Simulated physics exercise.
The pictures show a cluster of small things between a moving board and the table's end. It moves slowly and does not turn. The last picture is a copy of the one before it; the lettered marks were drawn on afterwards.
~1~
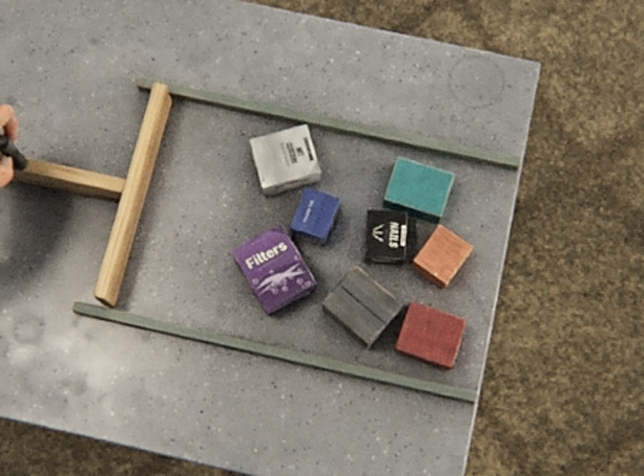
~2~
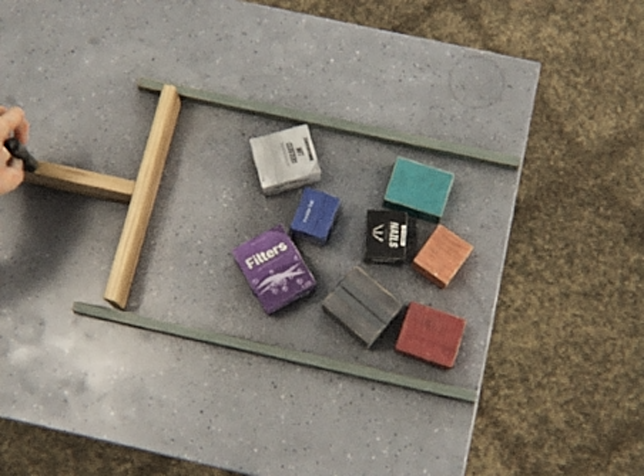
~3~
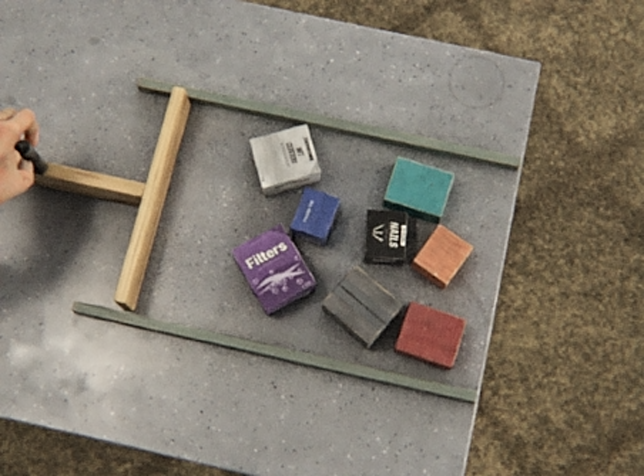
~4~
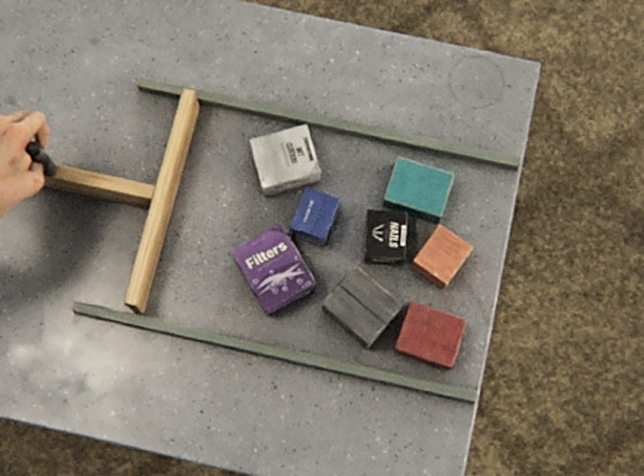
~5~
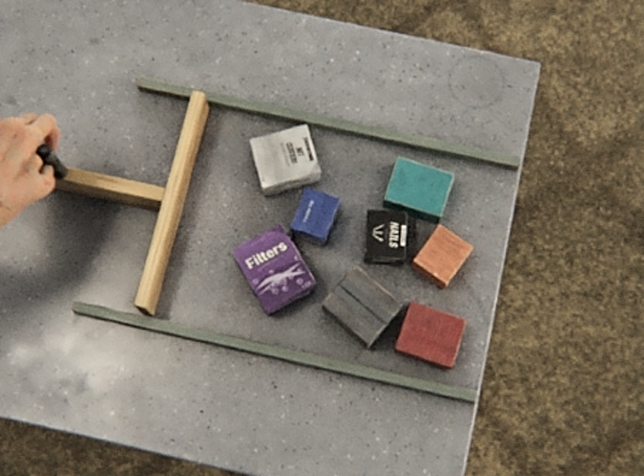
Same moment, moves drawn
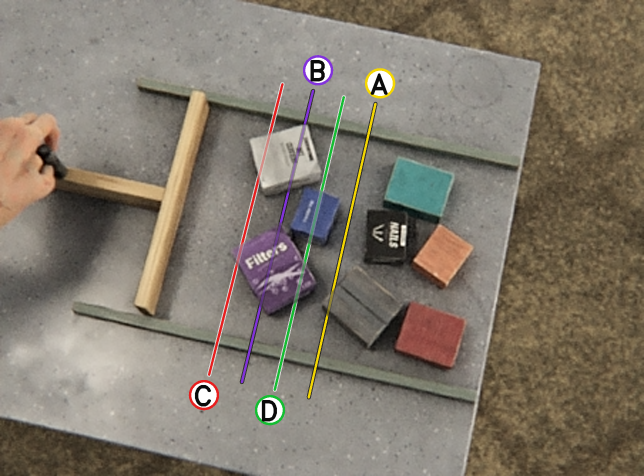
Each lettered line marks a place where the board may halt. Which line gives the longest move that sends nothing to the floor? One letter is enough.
A.
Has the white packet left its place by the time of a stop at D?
By then, yes.
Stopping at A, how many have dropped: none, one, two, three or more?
By then, none.
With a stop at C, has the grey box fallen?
By then, no.
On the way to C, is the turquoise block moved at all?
No.
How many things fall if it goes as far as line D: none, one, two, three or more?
The count is none.
On the marked copy, A at (343, 245); B at (279, 231); C at (247, 224); D at (311, 238).
With A. Early on, board (231, 209); white packet (294, 164); red block (430, 336).
Further on, board (292, 223); red block (457, 342); orange block (447, 259).
At the end, board (338, 233); red block (476, 343); orange block (463, 264); nothing has fallen.
As for the rest, B is safe but short; C is safe but short; D is safe but short.
